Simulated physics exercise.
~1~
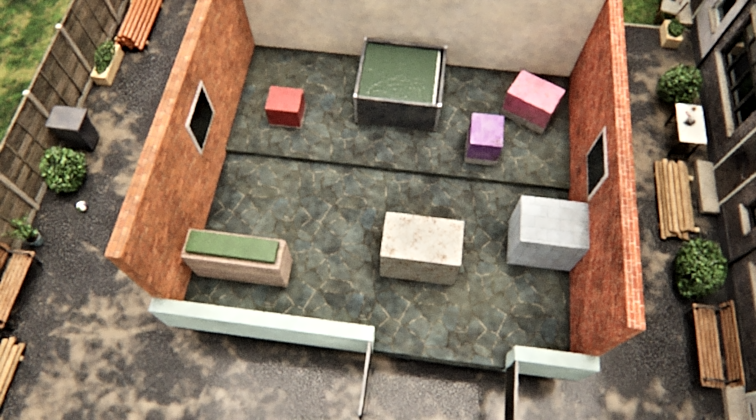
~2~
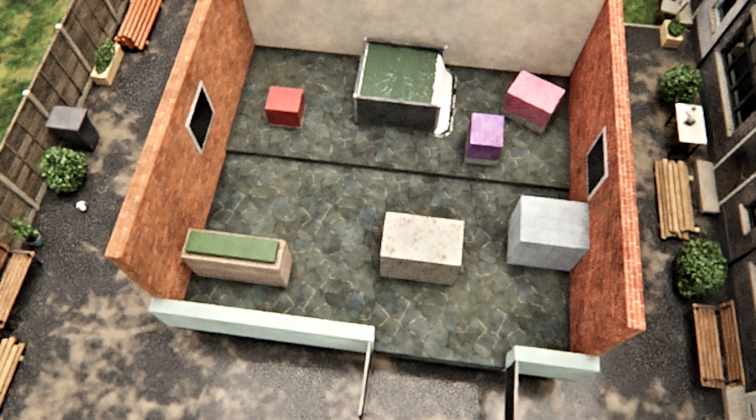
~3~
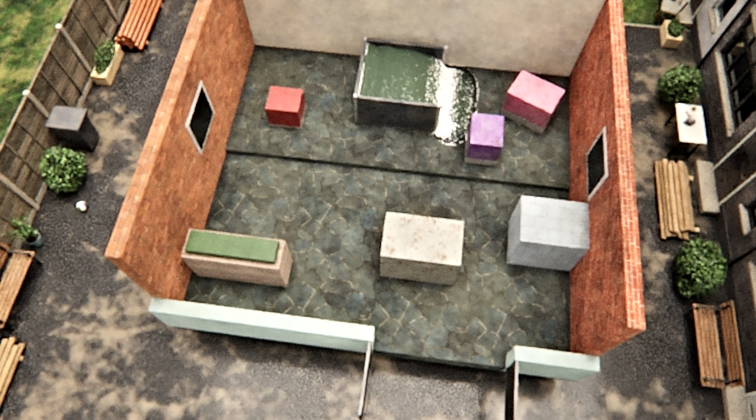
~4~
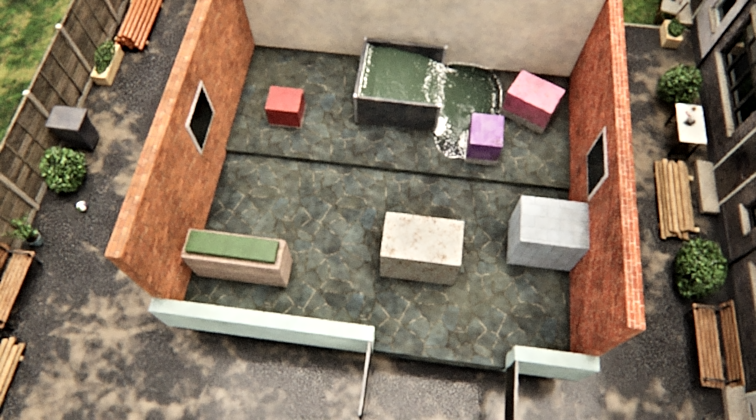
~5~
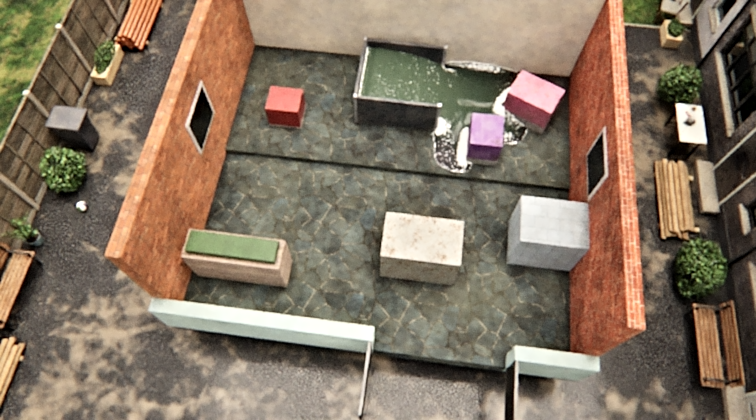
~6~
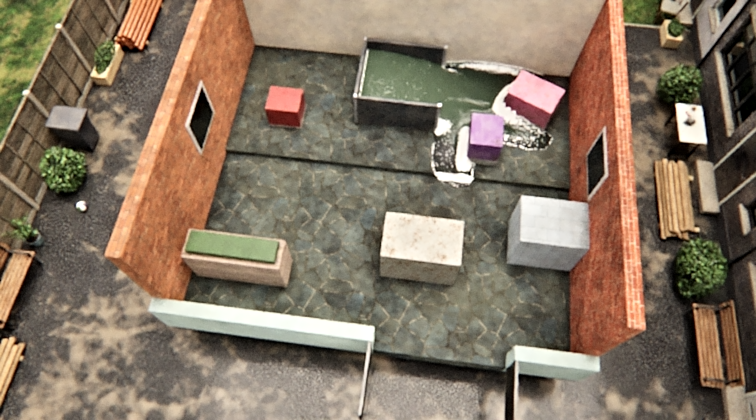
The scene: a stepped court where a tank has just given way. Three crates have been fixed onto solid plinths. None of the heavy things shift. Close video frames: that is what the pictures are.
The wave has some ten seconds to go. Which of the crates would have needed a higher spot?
Result: The purple crate is reached, the pink crate is reached, the red crate is never reached.
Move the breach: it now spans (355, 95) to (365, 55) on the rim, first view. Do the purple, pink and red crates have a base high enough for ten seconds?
Going through them, the purple crate is never reached, the pink crate is never reached and the red crate gets reached.
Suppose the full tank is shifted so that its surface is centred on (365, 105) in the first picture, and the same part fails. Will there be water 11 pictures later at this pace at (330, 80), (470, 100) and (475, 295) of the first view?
The first spot is not reached, the second inundated, and the third inundated.
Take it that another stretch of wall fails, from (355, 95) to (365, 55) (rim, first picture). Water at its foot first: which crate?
The crate marked red.
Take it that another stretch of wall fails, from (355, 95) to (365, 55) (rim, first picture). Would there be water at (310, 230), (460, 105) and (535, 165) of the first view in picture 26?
The first comes out soaked, the second untouched, the third untouched.
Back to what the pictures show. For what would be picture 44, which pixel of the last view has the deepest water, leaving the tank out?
About (206, 224).
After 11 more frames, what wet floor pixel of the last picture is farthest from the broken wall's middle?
Approximate pixel: (475, 292).
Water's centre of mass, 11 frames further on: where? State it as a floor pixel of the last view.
About (480, 118) in the last view.
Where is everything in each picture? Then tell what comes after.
Still water in the open tank at (401, 74), in the first picture.
Water pours out at (438, 94) and has run to (437, 134), in the second picture.
Water pours out at (438, 95) and has run to (456, 141), in the third picture.
Water pours out at (438, 96) and has run to (464, 154), in the fourth picture.
Water pours out at (438, 96) and has run to (522, 131), in the fifth picture.
Water pours out at (438, 96) and has run to (548, 139), in the sixth picture.
A moment on, water covers 20 % of the floor; the purple crate water round its plinth, the pink crate water round its plinth, the red crate not reached.
Next, water covers 30 % of the floor; the purple crate water round its plinth, the pink crate water round its plinth, the red crate not reached.
Then, water covers 35 % of the floor; the purple crate water round its plinth, the pink crate water round its plinth, the red crate not reached.
Later, water covers 65 % of the floor; the purple crate water round its plinth, the pink crate water round its plinth, the red crate water round its plinth.
In the end, water covers 70 % of the floor; the purple crate was topped, the pink crate was topped, the red crate stayed above the water.
